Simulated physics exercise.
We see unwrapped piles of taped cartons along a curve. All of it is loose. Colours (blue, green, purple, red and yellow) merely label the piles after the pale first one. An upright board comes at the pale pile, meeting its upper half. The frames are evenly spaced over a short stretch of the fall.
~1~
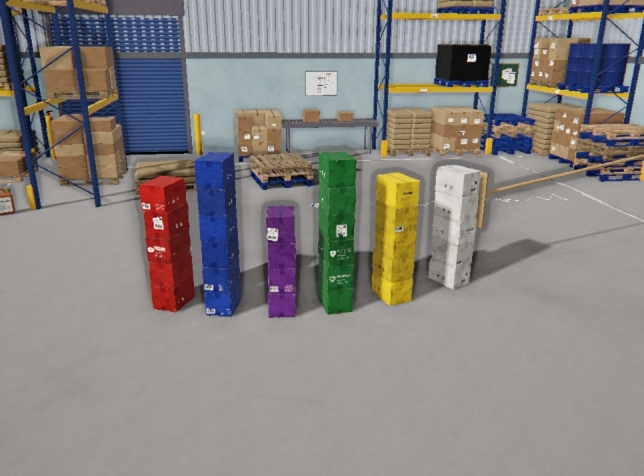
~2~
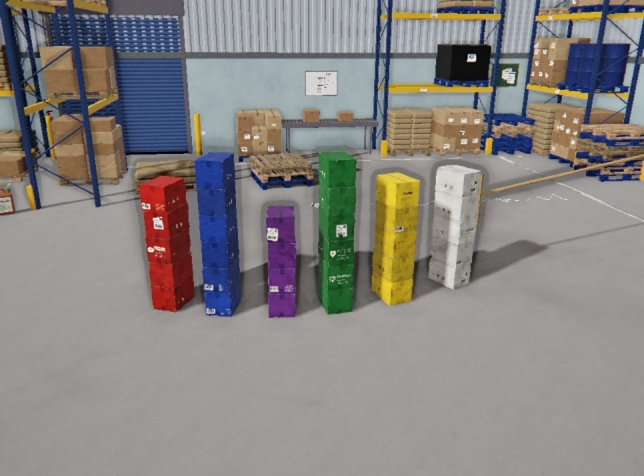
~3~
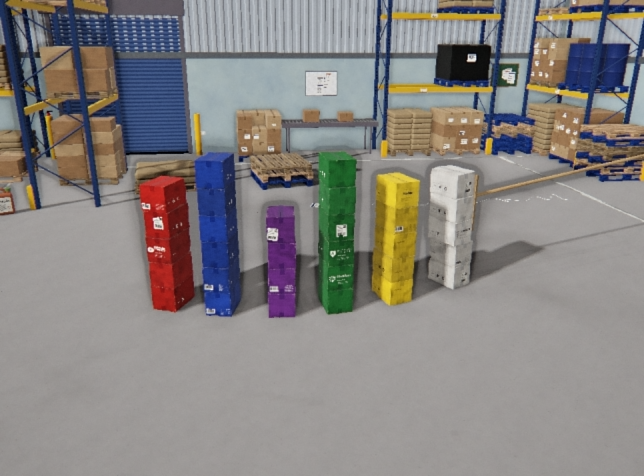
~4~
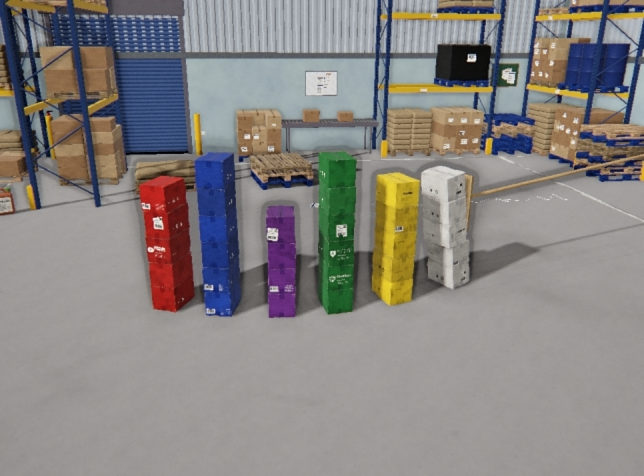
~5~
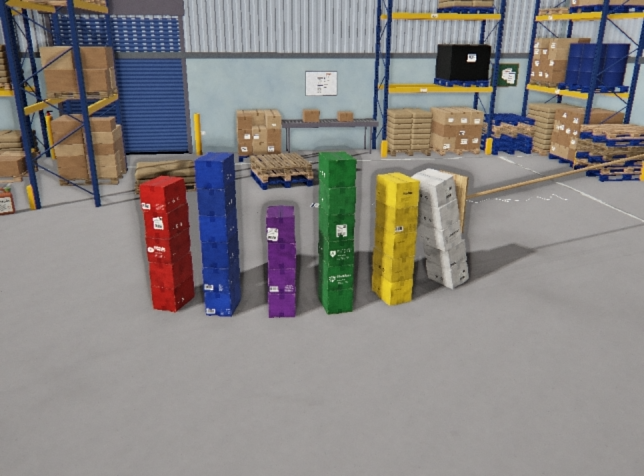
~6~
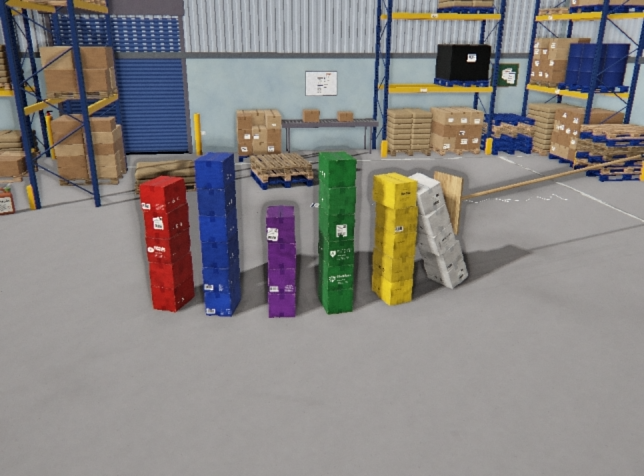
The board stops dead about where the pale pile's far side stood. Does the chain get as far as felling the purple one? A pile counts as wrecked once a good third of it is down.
In the end the purple column collapses.
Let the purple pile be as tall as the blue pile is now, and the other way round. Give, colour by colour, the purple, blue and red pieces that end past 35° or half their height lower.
Pile by pile, purple 5, blue 4, red 5.
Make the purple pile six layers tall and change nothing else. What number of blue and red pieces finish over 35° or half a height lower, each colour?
The counts are blue 5, red 4.
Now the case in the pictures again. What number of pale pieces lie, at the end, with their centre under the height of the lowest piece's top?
The count is 4.
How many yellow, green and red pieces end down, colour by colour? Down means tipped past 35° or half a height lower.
The counts are yellow 5, green 6, red 5.
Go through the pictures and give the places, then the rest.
In the first picture (places mark the middle of the side facing us), board (486, 194) not yet touching; top purple carton (281, 231); top yellow carton (408, 195); the rest undisturbed.
In the second picture, board (481, 195) not yet touching; top purple carton (281, 231).
In the third picture, board (476, 196) pushing; top purple carton (281, 231).
In the fourth picture, board (471, 197) pushing, top of the pale pile leaning a little; top purple carton (281, 231); the rest undisturbed.
In the fifth picture, board (466, 198) pushing, top of the pale pile leaning clearly; top purple carton (281, 231); the rest undisturbed.
In the sixth picture, board (461, 199) pushing, top of the pale pile leaning clearly; top purple carton (281, 231); top yellow carton (406, 195) shifted a little; one has shifted.
Soon after the last picture, 5 of the pale pile down; none of the 4 purple cartons down (0 of 26 in all colours); top purple carton unmoved; top yellow carton leaning clearly.
A little later, 5 of the pale pile down; 2 of the 4 purple cartons down (13 of 26 in all colours); top purple carton leaning clearly, half its height lower; top yellow carton leaning steeply, some two heights lower.
Later still, 5 of the pale pile down; 4 of the 4 purple cartons down (26 of 26 in all colours); top purple carton leaning steeply, about its own height lower; top blue carton on its side.
At rest, 5 of the pale pile down; 4 of the 4 purple cartons down (26 of 26 in all colours); top purple carton on its side; top yellow carton on its side. As the last picture would show them, middles, top purple carton near (127, 302), top yellow carton near (261, 318).
